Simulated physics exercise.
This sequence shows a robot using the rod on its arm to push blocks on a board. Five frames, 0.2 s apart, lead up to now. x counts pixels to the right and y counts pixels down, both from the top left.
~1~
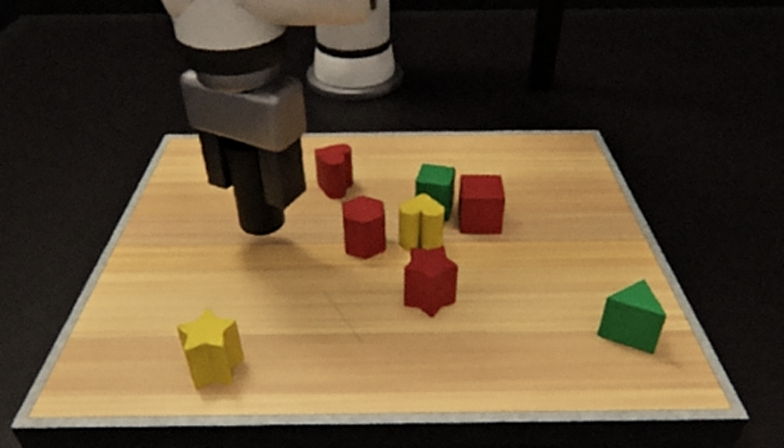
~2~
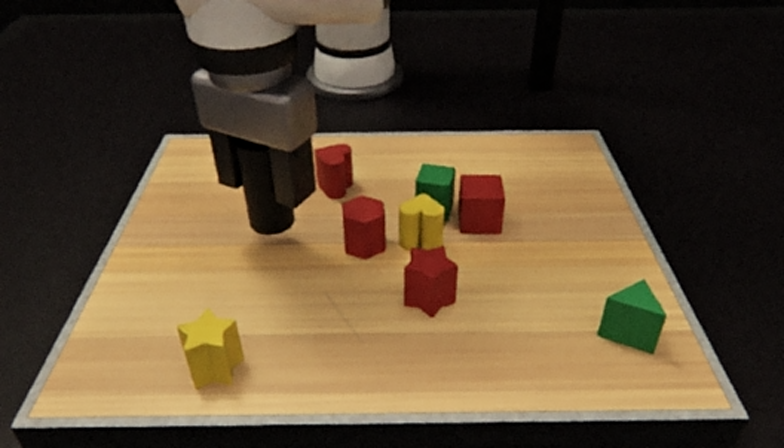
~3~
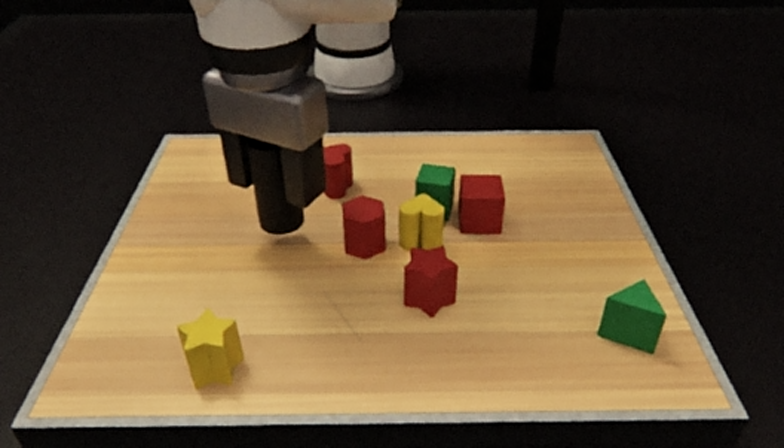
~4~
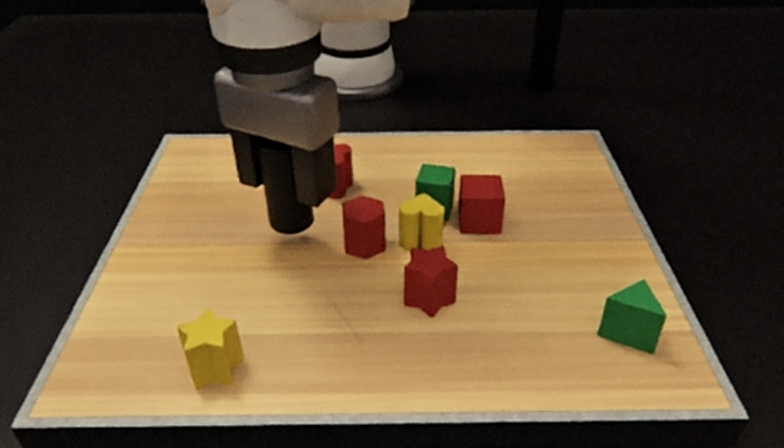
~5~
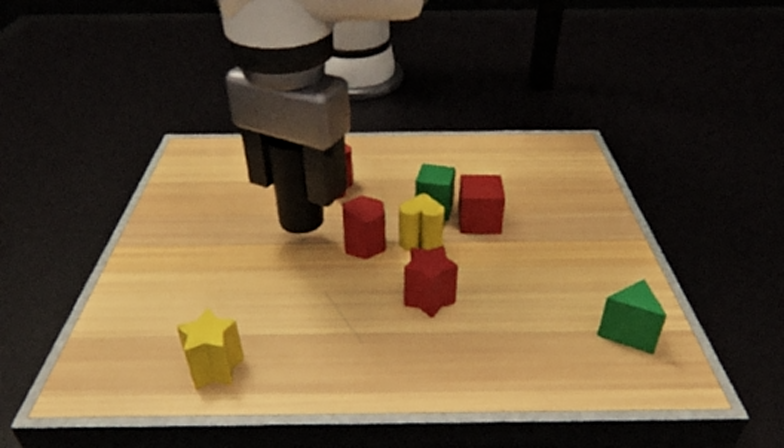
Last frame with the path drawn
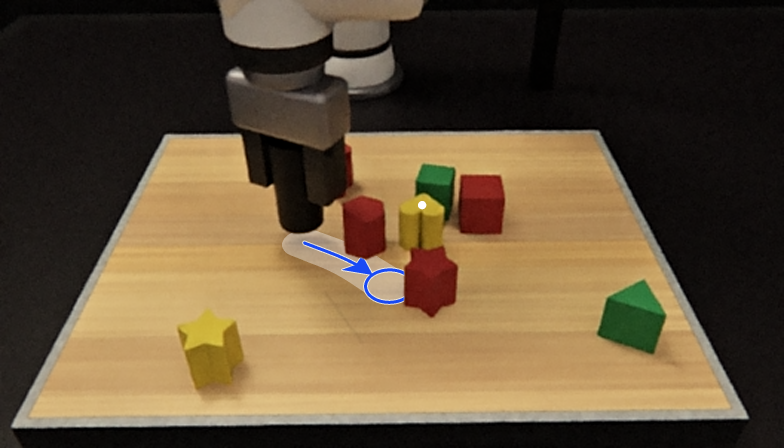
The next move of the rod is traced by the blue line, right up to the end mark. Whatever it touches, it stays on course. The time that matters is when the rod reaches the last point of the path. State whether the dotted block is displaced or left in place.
The block in question is displaced by the end.
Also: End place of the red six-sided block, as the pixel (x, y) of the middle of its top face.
I'd say the red six-sided block ends with its top centre at (394, 212).
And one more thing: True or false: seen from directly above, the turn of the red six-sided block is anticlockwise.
Verdict: True.
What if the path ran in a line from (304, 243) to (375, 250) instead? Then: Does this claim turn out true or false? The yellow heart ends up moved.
The statement is correct.
The line goes from (304, 243) by way of (349, 261) to (389, 286); the dot is on the yellow heart.
The first path, step by step. One third of the way, rod at (334, 232); red six-sided block at (376, 209), turned 20° anticlockwise.
Two thirds of the way, rod at (362, 246); red six-sided block at (394, 212), turned 45° anticlockwise; yellow heart at (438, 202).
At the end, rod at (389, 263); red six-sided block at (394, 212), turned 45° anticlockwise; yellow heart at (438, 202); red star-shaped block unmoved.
